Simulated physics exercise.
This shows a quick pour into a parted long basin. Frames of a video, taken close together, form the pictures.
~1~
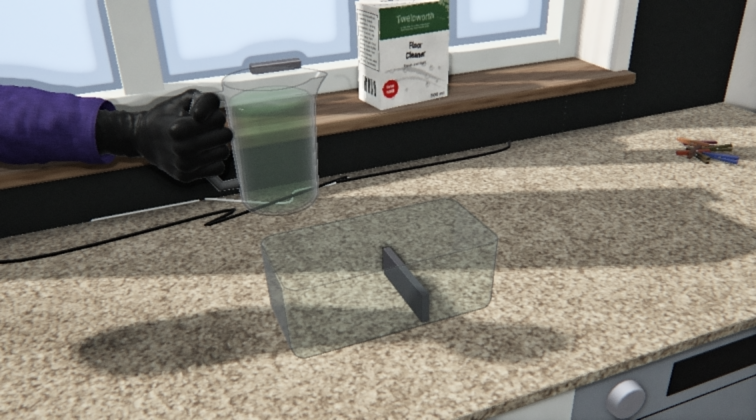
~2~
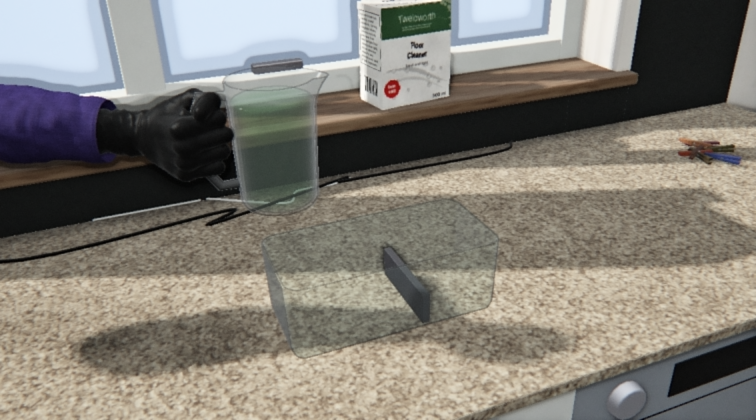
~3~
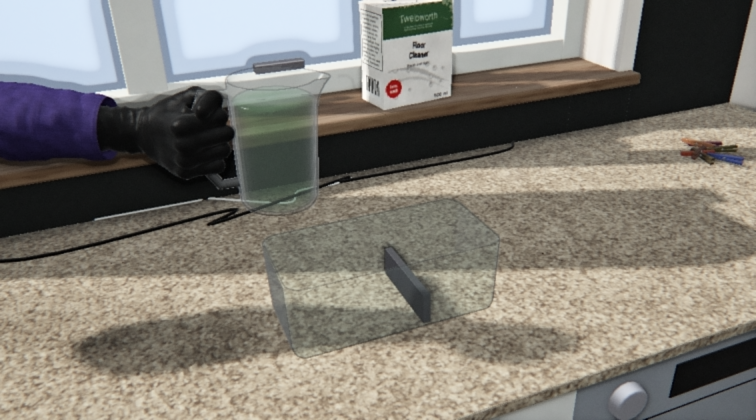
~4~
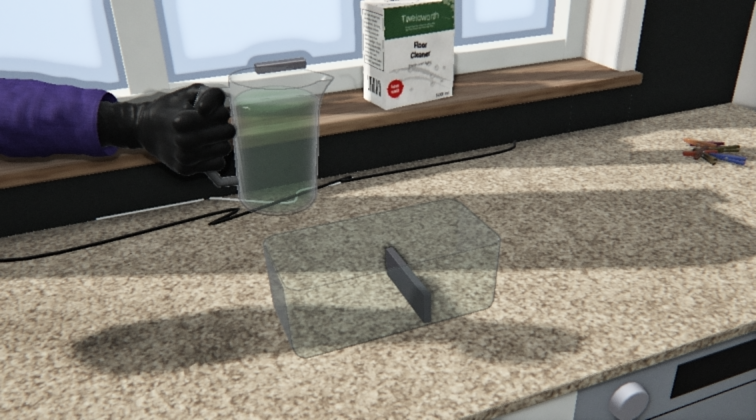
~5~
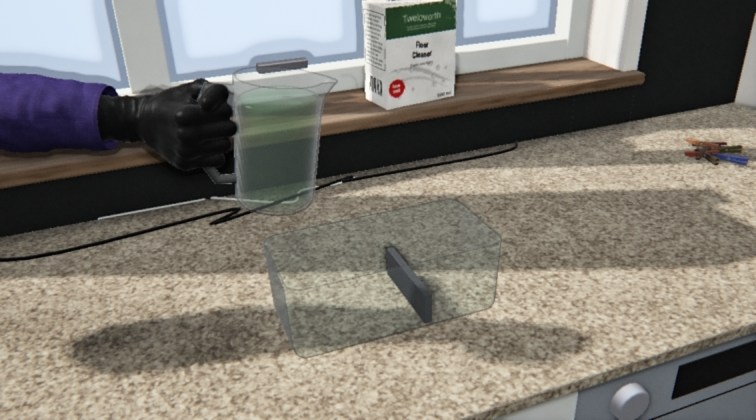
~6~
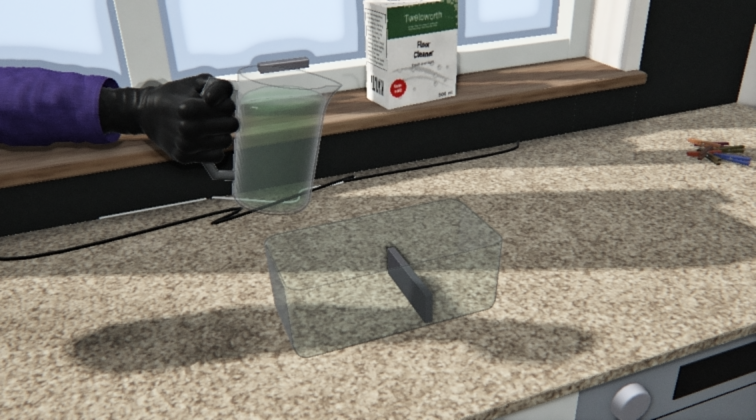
On a speckled kitchen counter by a window, a black-gloved hand in a purple sleeve holds a clear jug of greenish liquid upright behind a long, clear basin with a dark divider. The jug stays almost still at first, then leans slightly to the right, while the basin stays in place.
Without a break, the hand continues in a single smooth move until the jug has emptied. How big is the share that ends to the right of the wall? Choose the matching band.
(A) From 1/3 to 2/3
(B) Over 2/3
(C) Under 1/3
From 1/3 to 2/3 (A).
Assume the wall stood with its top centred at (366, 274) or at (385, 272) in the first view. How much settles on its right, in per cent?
95 % and 90 %, roughly.
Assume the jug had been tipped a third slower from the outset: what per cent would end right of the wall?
Share on the right: Some 50 percent.
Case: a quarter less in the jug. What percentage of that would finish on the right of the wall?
25 %.
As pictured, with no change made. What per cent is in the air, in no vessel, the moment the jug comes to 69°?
Estimate: 15 per cent, roughly.
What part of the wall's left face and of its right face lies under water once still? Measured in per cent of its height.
Close to 40 for the left and 60 for the right.
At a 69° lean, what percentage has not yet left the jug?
Amount still in: Approx. 85 %.
A moment on, the tilt is 69° and 86 per cent is still to pour, 1 is left of the wall and 0 right of it.
Next, the tilt is 98° and 45 per cent is still to pour, 12 is left of the wall and 21 right of it.
Then the tilt is 100° and 10 per cent is still to pour, 39 is left of the wall and 42 right of it.
Later the tilt is 100° and 1 per cent is still to pour, 52 is left of the wall and 43 right of it.
In the end 55 per cent lies left of the wall, 44 right of it and 2 outside.
